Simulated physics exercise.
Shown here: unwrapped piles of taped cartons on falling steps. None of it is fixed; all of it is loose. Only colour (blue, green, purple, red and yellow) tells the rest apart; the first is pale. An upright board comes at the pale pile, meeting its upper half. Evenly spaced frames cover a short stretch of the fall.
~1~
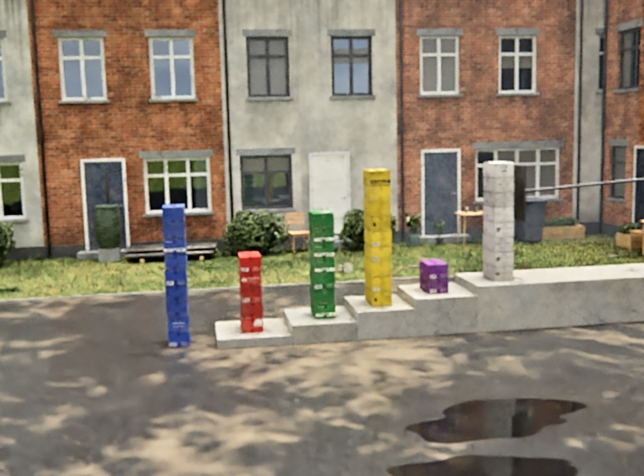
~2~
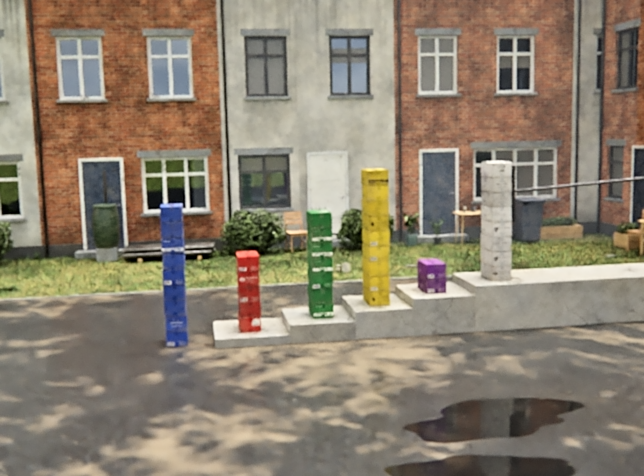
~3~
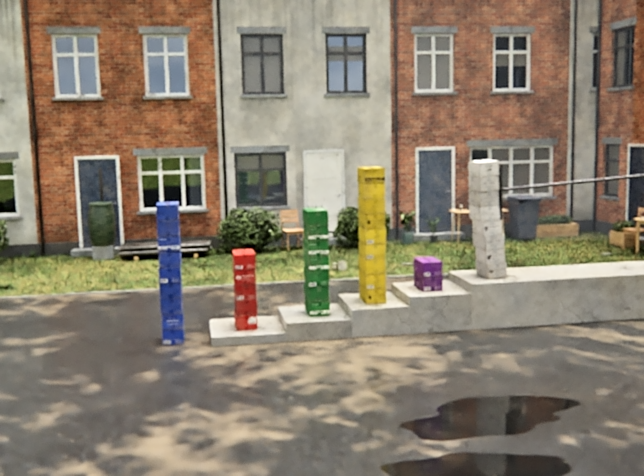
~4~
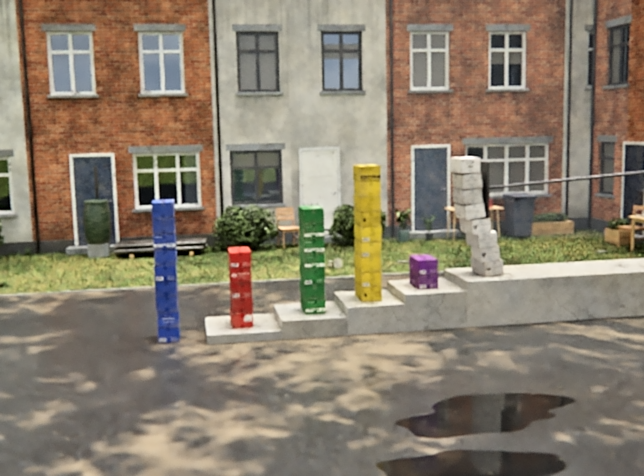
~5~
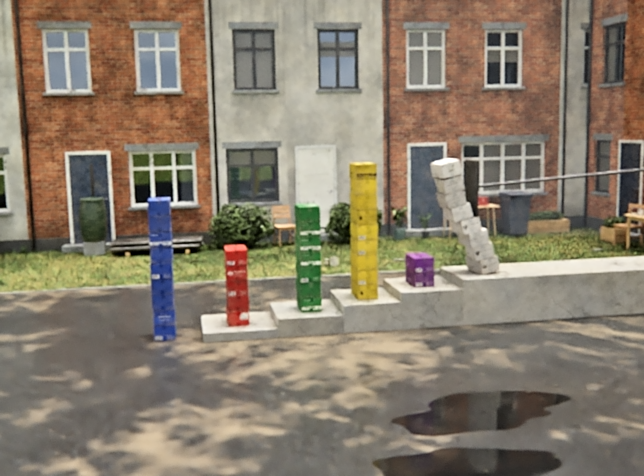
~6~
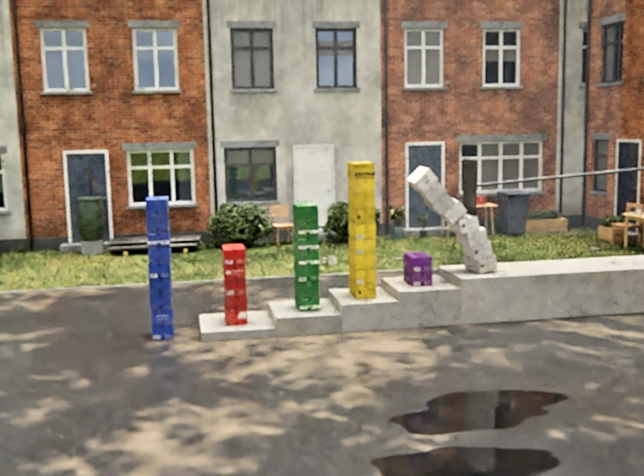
Pale stack of blocks on a stepped ledge bending leftward, its upper part tilting steeply, while the coloured stacks stay standing.
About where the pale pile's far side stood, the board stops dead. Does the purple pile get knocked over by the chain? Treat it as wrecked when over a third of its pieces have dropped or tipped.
No.
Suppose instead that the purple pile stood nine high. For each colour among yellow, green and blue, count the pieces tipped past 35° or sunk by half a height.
By colour, that gives yellow at 6, green at 6 and blue at 9.
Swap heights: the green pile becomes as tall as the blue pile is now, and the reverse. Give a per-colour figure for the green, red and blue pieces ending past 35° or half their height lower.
It works out to green 0, then red 0, then blue 0.
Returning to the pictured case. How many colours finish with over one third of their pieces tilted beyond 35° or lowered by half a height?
0.
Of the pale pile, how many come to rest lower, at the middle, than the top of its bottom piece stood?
Total: 4.
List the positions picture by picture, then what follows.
In the first picture (each place is the centre of the face we see best; the camera pans a little), board (525, 186) not yet touching; top purple carton (438, 272); top yellow carton (380, 178); the others all in place.
Board (514, 186) not yet touching; top purple carton (436, 271), in the second picture.
Board (502, 184) pushing, top of the pale pile leaning barely; top purple carton (433, 269); the others all in place, in the third picture.
Board (488, 183) pushing; top purple carton (428, 267); the others all in place, in the fourth picture.
Board (478, 181) stopped, top of the pale pile leaning a little; top purple carton (424, 265); the others all in place, in the fifth picture.
Board (476, 180) stopped, top of the pale pile leaning well over; top purple carton (422, 264); top blue carton (157, 207); the others all in place, in the sixth picture.
Just after the last frame, 4 of the pale pile down; none of the 2 purple cartons down (0 of 32 in all colours); top purple carton unmoved.
When it is over, 4 of the pale pile down; none of the 2 purple cartons down (0 of 32 in all colours); top purple carton moved a little; top yellow carton unmoved. In pixels of the last frame, middles, top purple carton near (420, 262), top yellow carton near (361, 170).
